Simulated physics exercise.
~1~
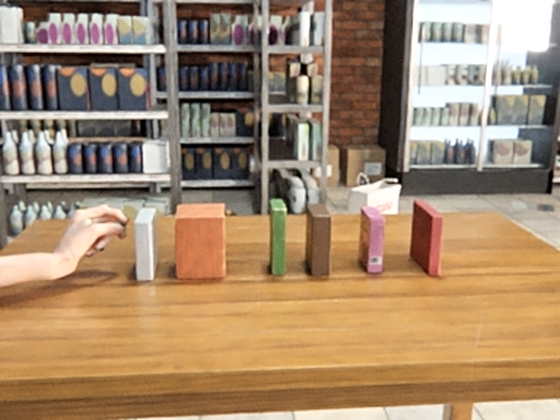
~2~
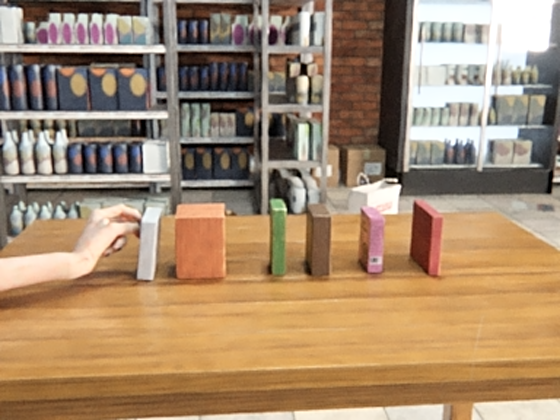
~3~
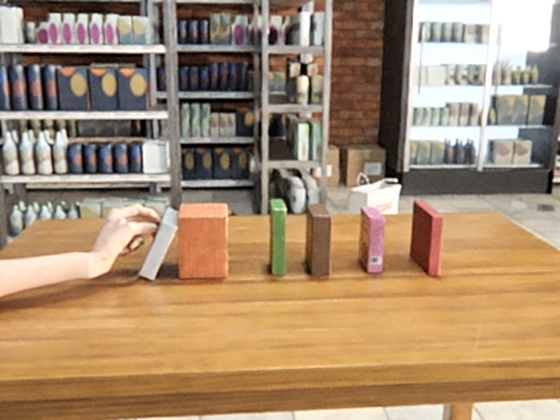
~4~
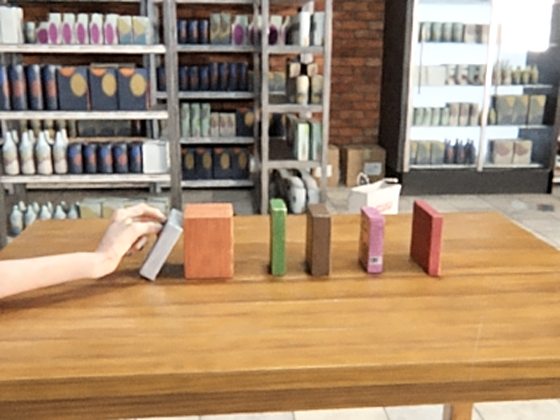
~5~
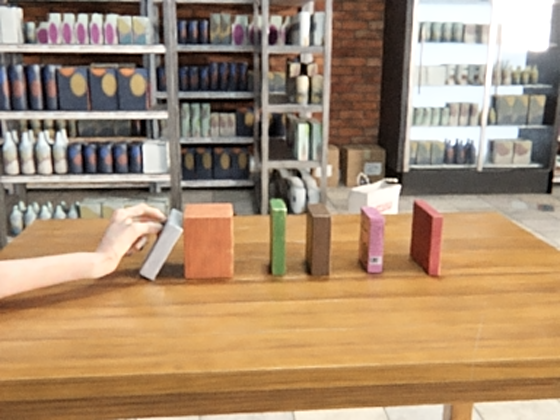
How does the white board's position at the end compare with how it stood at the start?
At the start the white board stood upright, but by the end it was leaning to the right against the orange block.
